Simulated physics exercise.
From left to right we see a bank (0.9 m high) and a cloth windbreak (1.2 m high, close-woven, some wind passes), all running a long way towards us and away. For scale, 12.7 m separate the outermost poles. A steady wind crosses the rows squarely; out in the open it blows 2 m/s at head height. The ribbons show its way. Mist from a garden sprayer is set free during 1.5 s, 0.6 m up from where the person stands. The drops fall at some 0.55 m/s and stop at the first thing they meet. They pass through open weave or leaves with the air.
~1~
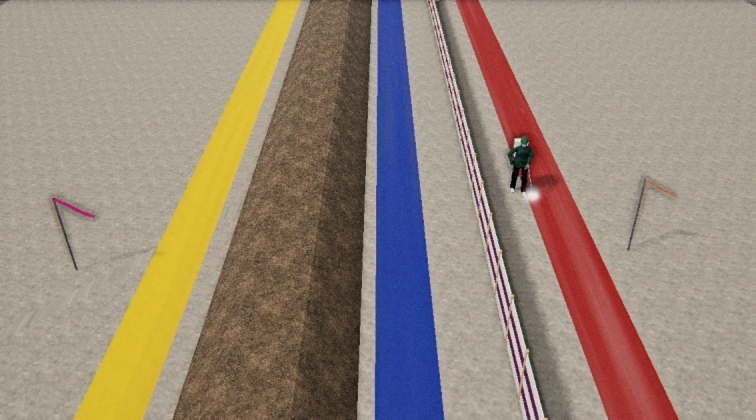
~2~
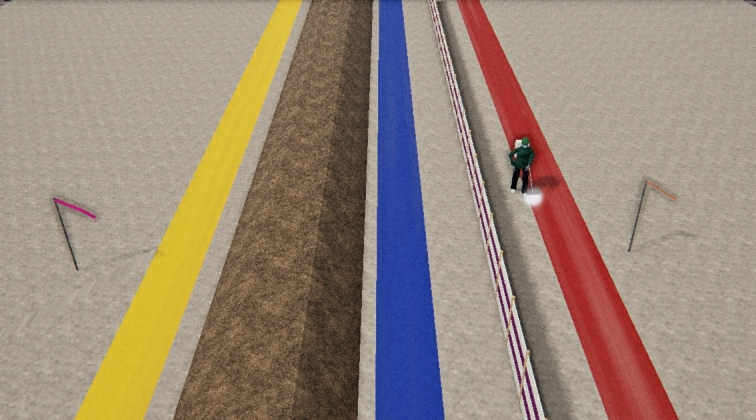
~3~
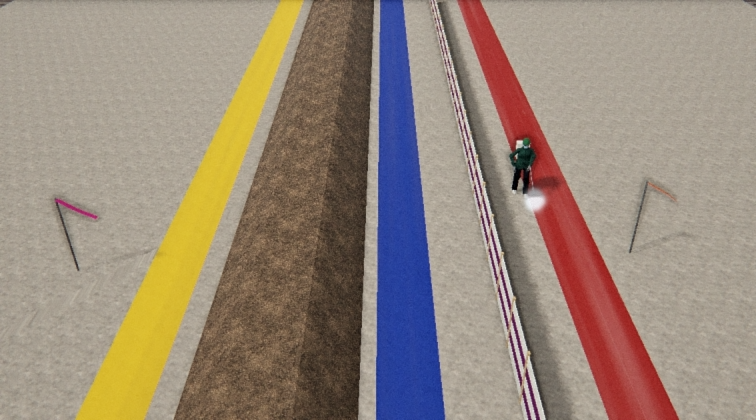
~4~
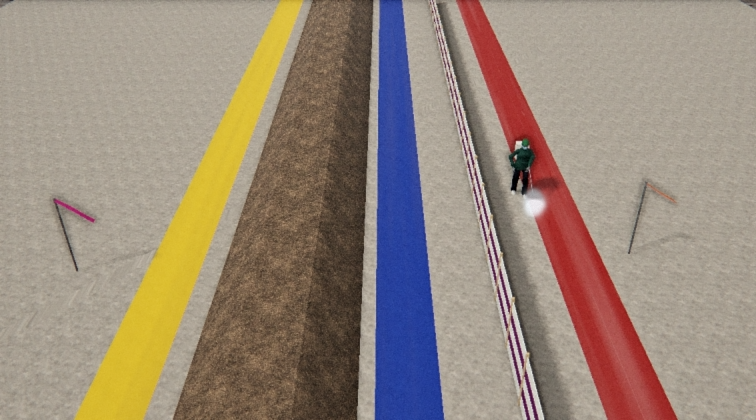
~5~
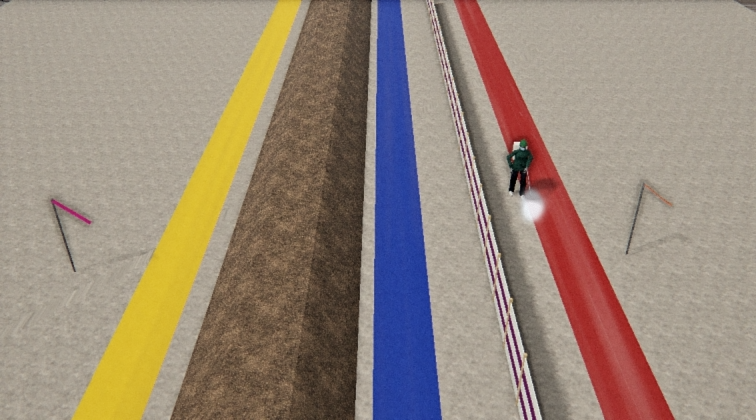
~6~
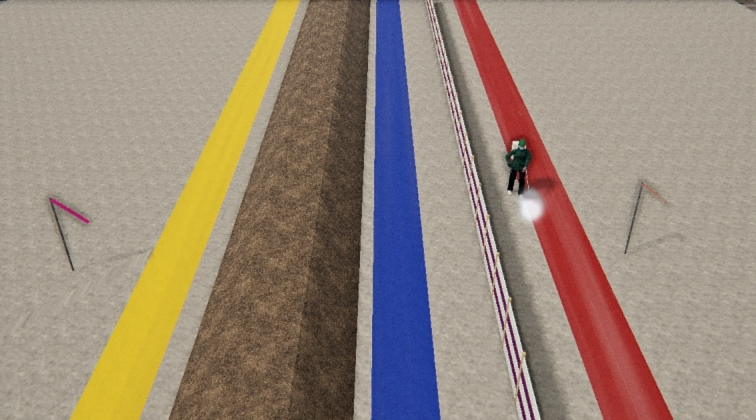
A small white puff of mist grows and sinks slightly beside a person near the red strip.
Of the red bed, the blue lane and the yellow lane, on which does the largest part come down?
The red one.
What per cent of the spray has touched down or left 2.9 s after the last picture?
About 100 %.
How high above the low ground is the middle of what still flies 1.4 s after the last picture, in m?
About 0.2 m.
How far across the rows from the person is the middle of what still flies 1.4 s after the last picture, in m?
About 0.0 m.
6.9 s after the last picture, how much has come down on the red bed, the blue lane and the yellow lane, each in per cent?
Roughly 50 % red, 0 % blue, 0 % yellow.
Then, 1.4 s after the last picture, 22 % is in the air or yet to come; 0 % lies on the yellow lane, 36 % on the red bed and 0 % on the blue lane; the middle of what still flies is 0.2 m above the low ground, near (532, 211).
Then, 2.9 s after the last picture, 2 % is in the air or yet to come; 0 % lies on the yellow lane, 49 % on the red bed and 0 % on the blue lane.
Then, 6.9 s after the last picture, 0 % is in the air or yet to come; 0 % lies on the yellow lane, 51 % on the red bed and 0 % on the blue lane.
Then, 18.9 s after the last picture, 0 % is in the air or yet to come; 0 % lies on the yellow lane, 51 % on the red bed and 0 % on the blue lane.
Then, 43.9 s after the last picture, 0 % is in the air or yet to come; 0 % lies on the yellow lane, 51 % on the red bed and 0 % on the blue lane.
